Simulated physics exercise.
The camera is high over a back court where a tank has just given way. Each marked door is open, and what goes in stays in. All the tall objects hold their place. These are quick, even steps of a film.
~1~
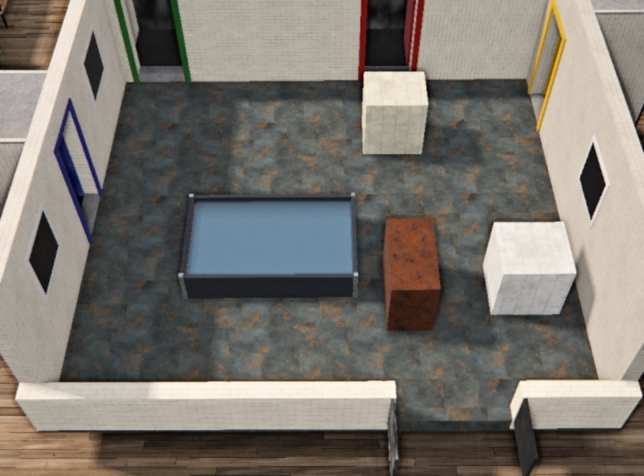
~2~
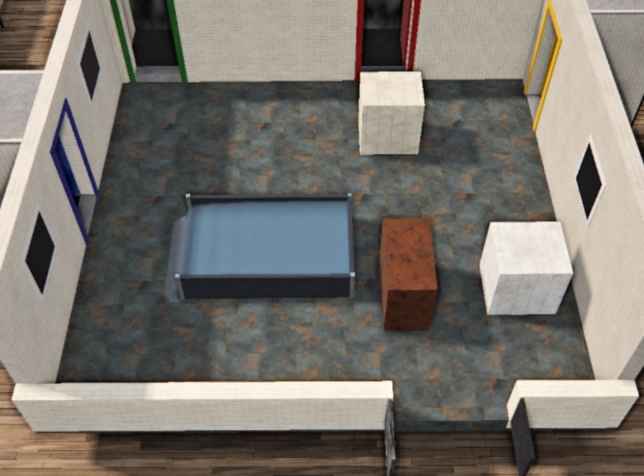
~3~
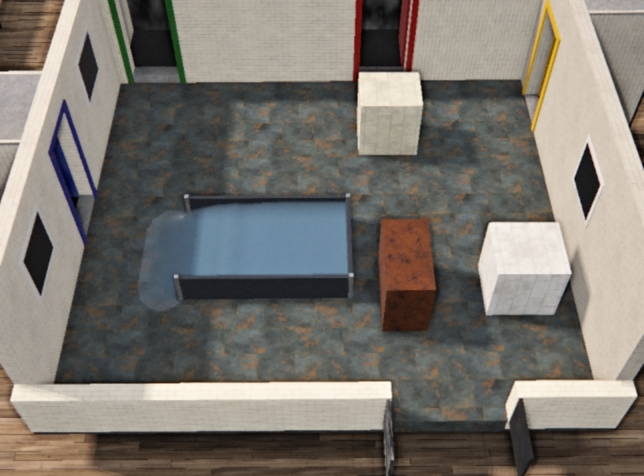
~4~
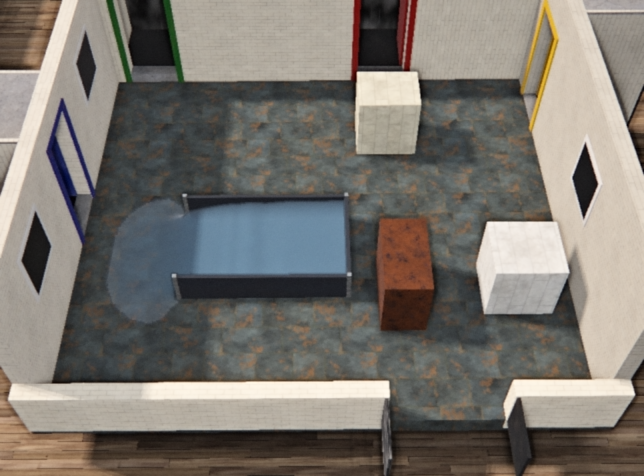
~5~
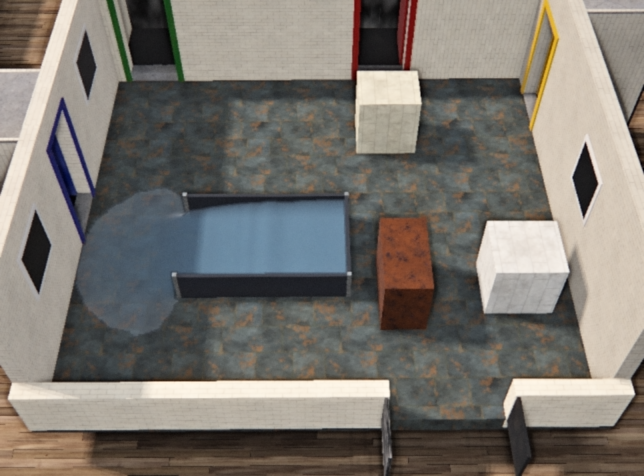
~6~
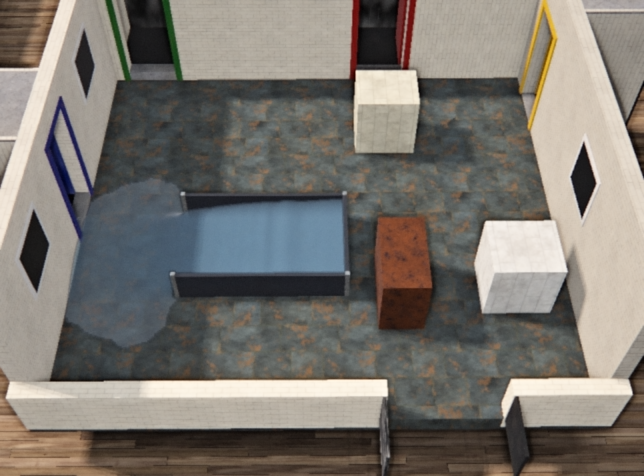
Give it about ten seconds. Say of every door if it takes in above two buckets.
The red door holds within the limit; the blue door floods; the green door holds within the limit; the yellow door holds within the limit.
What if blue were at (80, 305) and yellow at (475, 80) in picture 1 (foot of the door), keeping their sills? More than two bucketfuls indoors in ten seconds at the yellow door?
In short: Yellow lets less in.
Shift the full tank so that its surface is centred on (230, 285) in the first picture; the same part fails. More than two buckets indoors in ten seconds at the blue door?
In short: The blue one holds.
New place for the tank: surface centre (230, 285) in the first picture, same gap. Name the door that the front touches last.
Last comes the one in yellow.
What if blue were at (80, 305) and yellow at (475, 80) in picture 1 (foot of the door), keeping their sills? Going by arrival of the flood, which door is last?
It is the yellow-painted one.
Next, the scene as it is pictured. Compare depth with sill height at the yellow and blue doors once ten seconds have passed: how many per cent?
Near 130 and 40 in a hundred.
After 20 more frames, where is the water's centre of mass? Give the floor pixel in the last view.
Around (166, 257).
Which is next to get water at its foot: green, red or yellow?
That is the one in green.
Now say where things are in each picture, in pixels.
The open tank at (271, 237) is whole and still, in the first picture.
Water pours out at (188, 250) and has run to (174, 298), in the second picture.
Water pours out at (187, 252) and has run to (156, 306), in the third picture.
Water pours out at (185, 251) and has run to (117, 299), in the fourth picture.
Water pours out at (185, 251) and has run to (85, 289), in the fifth picture.
The front is at (67, 310), out from the gap at (184, 250), in the sixth picture.
A moment on, water covers 10 % of the floor; the red door not reached, the blue door under two buckets in, the green door not reached, the yellow door not reached.
Next, water covers 15 % of the floor; the red door not reached, the blue door over two buckets in, the green door not reached, the yellow door not reached.
Then, water covers 30 % of the floor; the red door not reached, the blue door far over two buckets in, the green door wet at the sill, nothing in, the yellow door not reached.
Later, water covers 60 % of the floor; the red door wet at the sill, nothing in, the blue door far over two buckets in, the green door wet at the sill, nothing in, the yellow door not reached.
In the end, water covers 85 % of the floor; the red door wet at the sill, nothing in, the blue door far over two buckets in, the green door wet at the sill, nothing in, the yellow door under two buckets in.
